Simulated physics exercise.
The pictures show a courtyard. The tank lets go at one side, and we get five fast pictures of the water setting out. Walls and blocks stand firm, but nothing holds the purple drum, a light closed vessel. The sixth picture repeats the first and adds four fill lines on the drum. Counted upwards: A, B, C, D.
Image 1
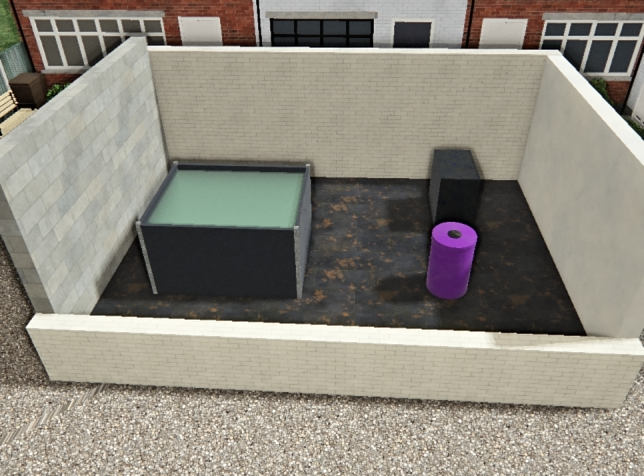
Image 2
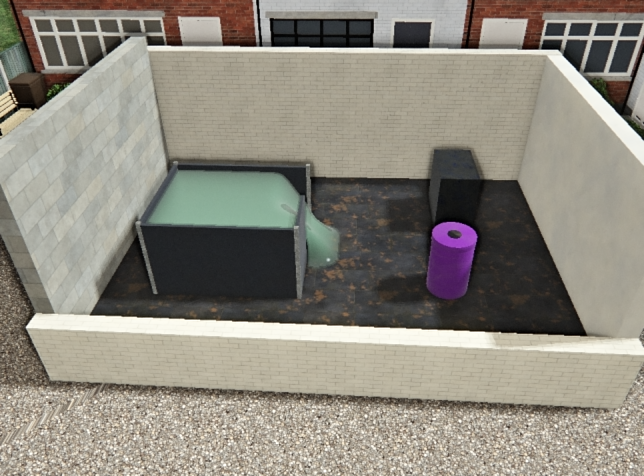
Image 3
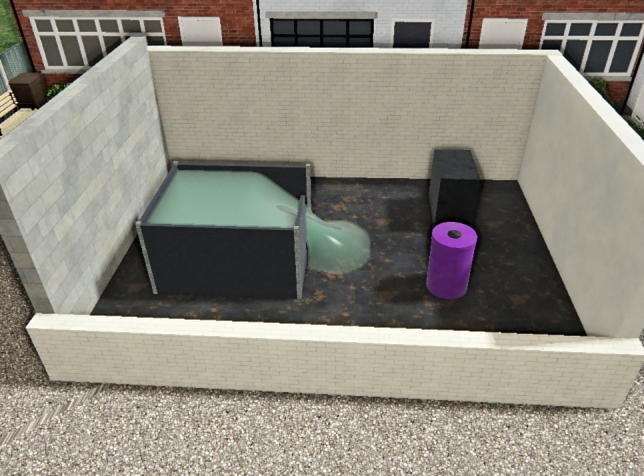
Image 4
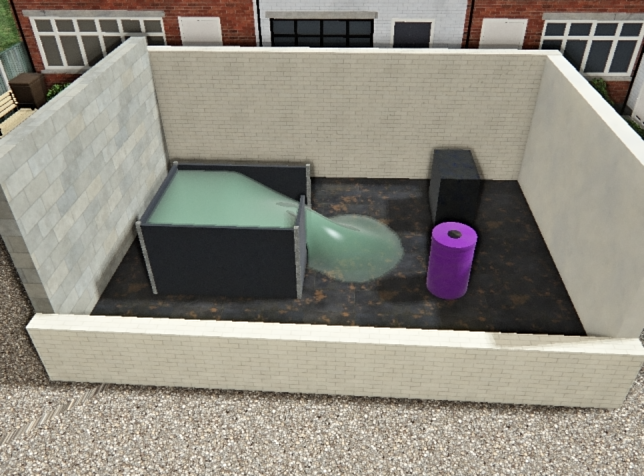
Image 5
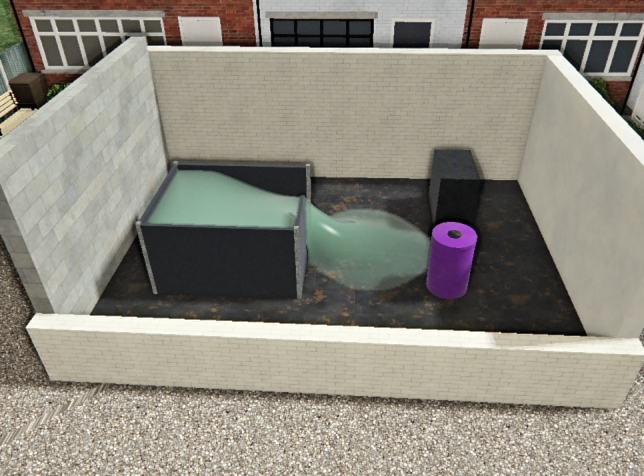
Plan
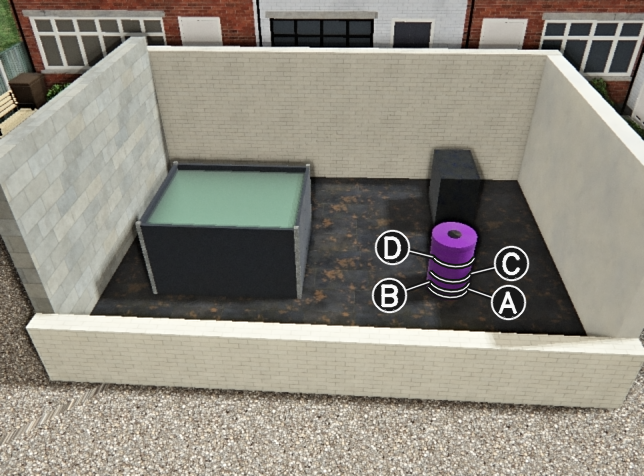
A walled courtyard with pale brick sides and a dark, mottled floor is seen from above by a still camera, with brick houses behind. A dark tank full of green liquid stands at the left, with a purple drum at the right and a black box behind it. The liquid pours through the tank's right side and spreads rightward across the floor up to near the drum, which stays still.
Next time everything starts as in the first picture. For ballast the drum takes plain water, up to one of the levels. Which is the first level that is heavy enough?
The answer is mark D.
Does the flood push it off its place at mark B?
Yes, it does.
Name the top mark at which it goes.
That is mark C.
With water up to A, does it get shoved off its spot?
Yes.
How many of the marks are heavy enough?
One of them.
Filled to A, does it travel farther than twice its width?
Yes, it does.
On the marked copy, A at (450, 297); B at (451, 291); C at (452, 281); D at (455, 266); from the bottom up A, B, C, D.
For mark A, it is pushed about 8 times its own width away.
For mark B, it is pushed about 3 times its own width away.
For mark C, it is pushed about its own width away.
For mark D, it does not move.
